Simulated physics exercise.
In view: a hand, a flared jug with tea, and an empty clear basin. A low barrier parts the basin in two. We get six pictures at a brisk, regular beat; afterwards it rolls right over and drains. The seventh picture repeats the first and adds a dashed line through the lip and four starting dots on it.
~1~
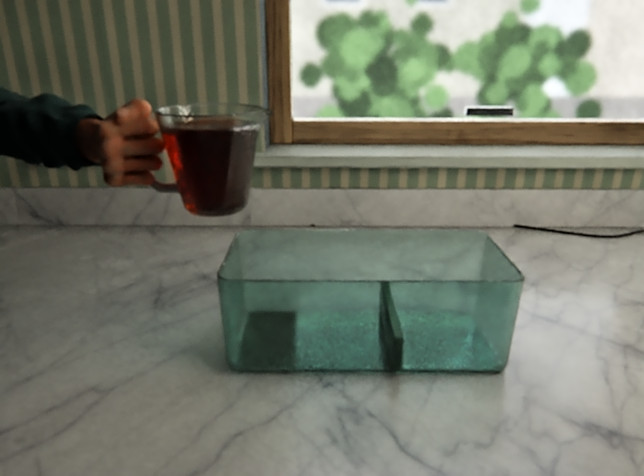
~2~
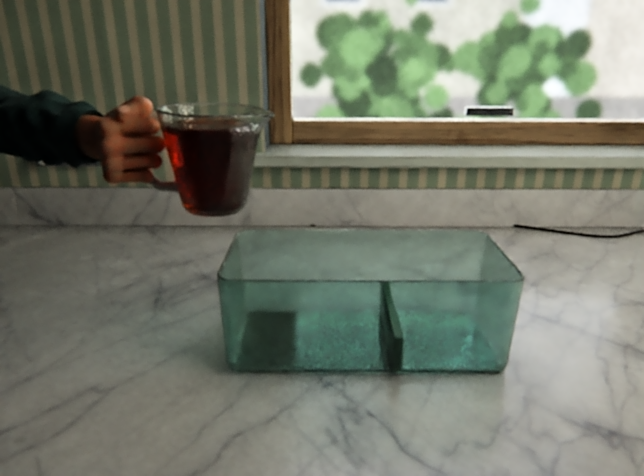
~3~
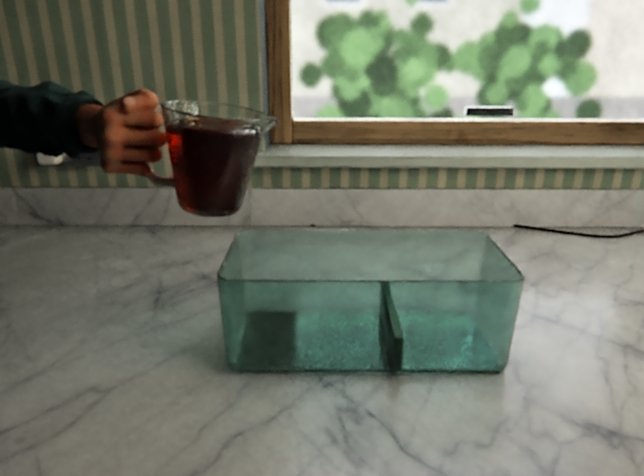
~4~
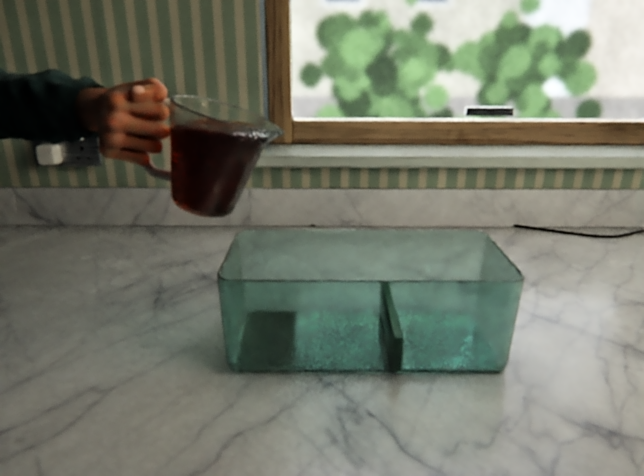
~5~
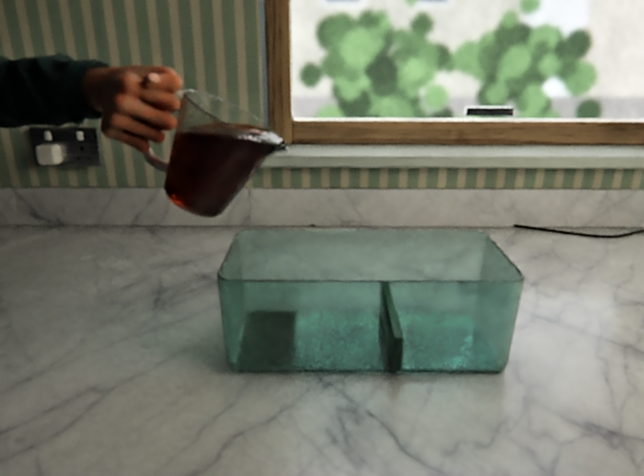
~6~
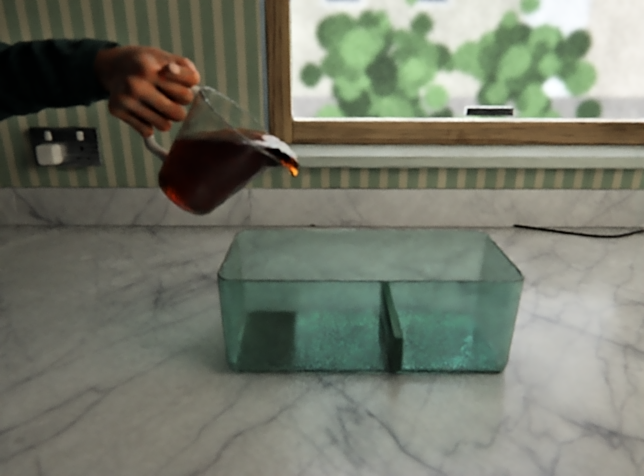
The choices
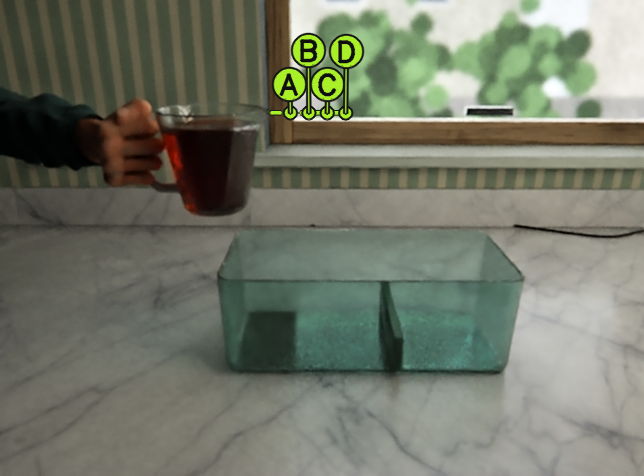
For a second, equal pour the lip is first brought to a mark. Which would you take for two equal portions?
D beats the others.
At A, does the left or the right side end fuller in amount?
The left side.
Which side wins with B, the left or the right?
The left one.
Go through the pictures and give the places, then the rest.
Upright, lip at (271, 112); basin from (228, 367) to (505, 368); top of the wall at (391, 306); nothing has left yet.
Upright, lip at (273, 115); nothing has left yet.
Tipped about 8°, lip at (277, 121); nothing has left yet.
Tipped about 17°, lip at (283, 133); nothing has left yet.
Tipped about 29°, lip at (287, 148); nothing has left yet.
Tipped about 42°, lip at (288, 165); tea is over the lip, down to (295, 172).
On the marked copy, A at (290, 112); B at (308, 112); C at (327, 112); D at (345, 113).
Choosing A, about 93 % ends left of the wall and 5 % right of it.
Choosing B, about 91 % ends left of the wall and 6 % right of it; 3 % is lost outside.
Choosing C, about 83 % ends left of the wall and 15 % right of it.
Choosing D, about 49 % ends left of the wall and 50 % right of it.
